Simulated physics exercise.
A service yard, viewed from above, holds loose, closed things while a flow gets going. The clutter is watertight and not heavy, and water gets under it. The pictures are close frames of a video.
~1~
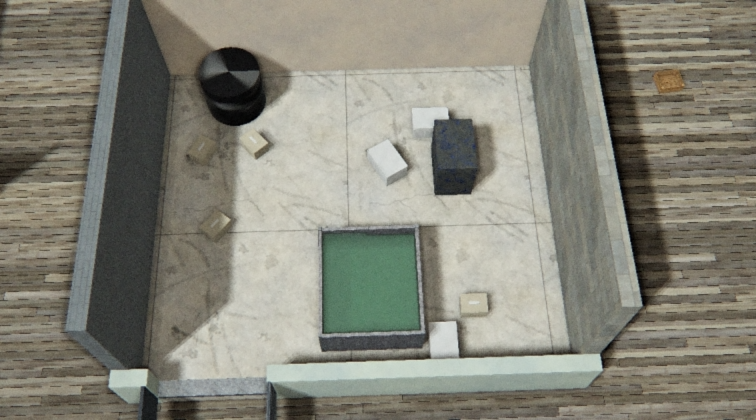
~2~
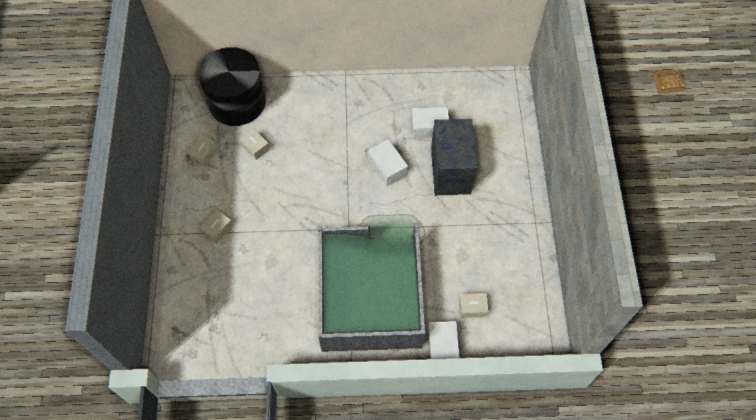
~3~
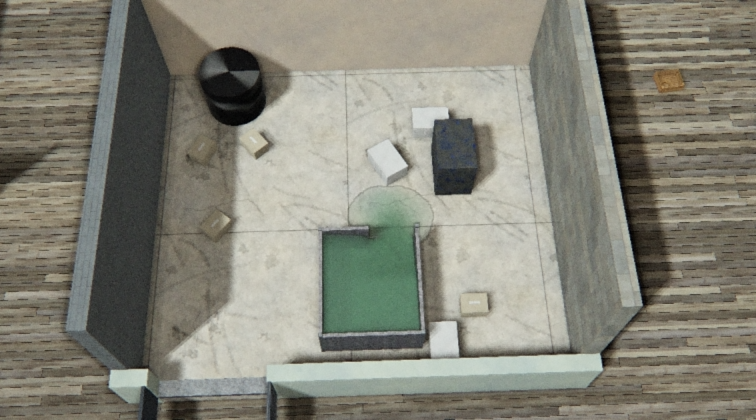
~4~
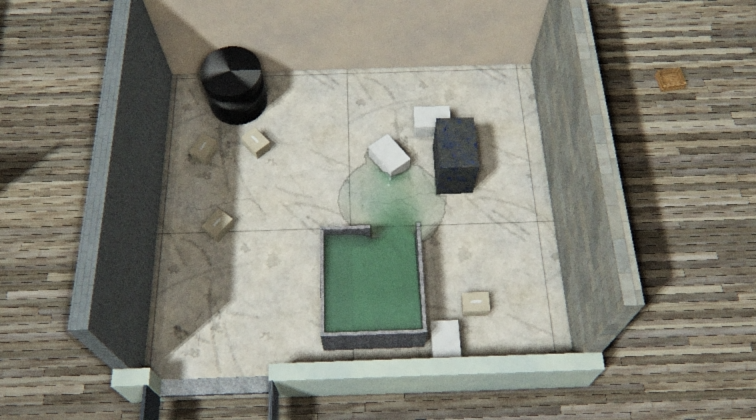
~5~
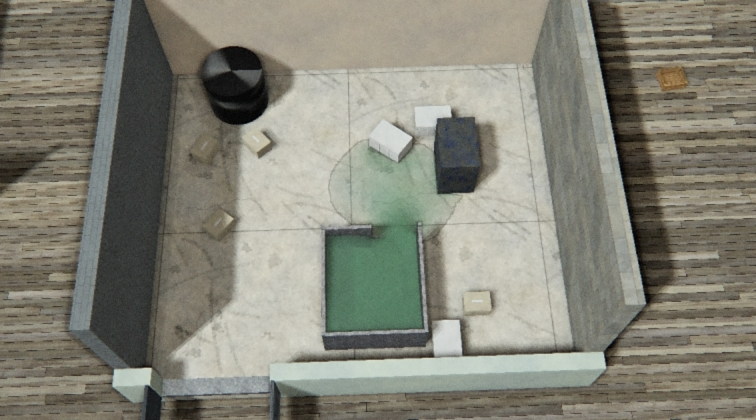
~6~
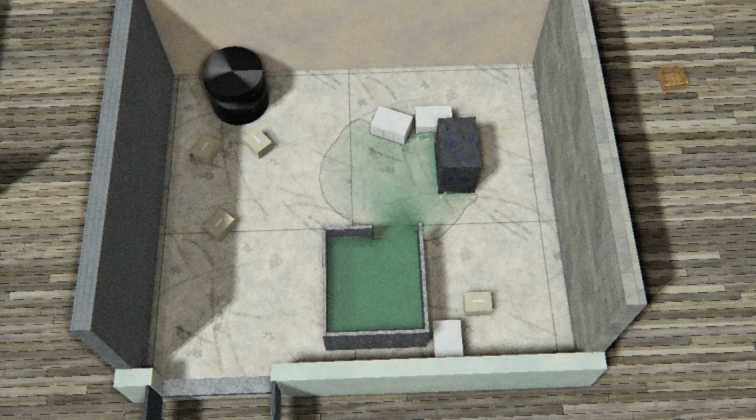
The clip opens on a walled yard seen from above, with scattered boxes, a dark drum and a tank of green liquid. Green-tinted liquid spreads from a gap in the tank's far side, and one white box slides away toward the back wall while the other boxes stay put.
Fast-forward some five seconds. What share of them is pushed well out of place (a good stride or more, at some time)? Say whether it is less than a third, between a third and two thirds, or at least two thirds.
It is between a third and two thirds.
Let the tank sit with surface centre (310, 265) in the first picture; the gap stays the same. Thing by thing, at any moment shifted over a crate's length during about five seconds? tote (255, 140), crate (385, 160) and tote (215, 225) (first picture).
In order: Went well off, went well off, remained close by.
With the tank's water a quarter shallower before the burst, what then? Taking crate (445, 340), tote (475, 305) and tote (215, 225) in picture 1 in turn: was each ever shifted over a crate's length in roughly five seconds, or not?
Respectively, never gets that far, never gets that far, never gets that far.
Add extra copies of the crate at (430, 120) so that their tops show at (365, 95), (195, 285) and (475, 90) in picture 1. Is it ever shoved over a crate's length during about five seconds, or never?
Listed in sequence, the answers are displaced a stride, remains nearby and displaced a stride.
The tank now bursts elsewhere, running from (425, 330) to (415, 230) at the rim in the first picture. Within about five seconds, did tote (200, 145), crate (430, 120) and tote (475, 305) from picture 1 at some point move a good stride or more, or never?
Outcome by item - short of that distance / short of that distance / displaced that far.
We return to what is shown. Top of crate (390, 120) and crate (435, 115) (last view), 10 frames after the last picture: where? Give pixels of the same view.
My guess: Roughly (388, 60), then roughly (486, 69).
A moment on, 2 of 7 are well off their spots; 0 afloat.
Next, 2 of 7 are well off their spots; 1 afloat.
Later, 2 of 7 are well off their spots; 2 afloat.
In the end, 3 of 7 are well off their spots, and 3 have been at some point; 3 afloat.
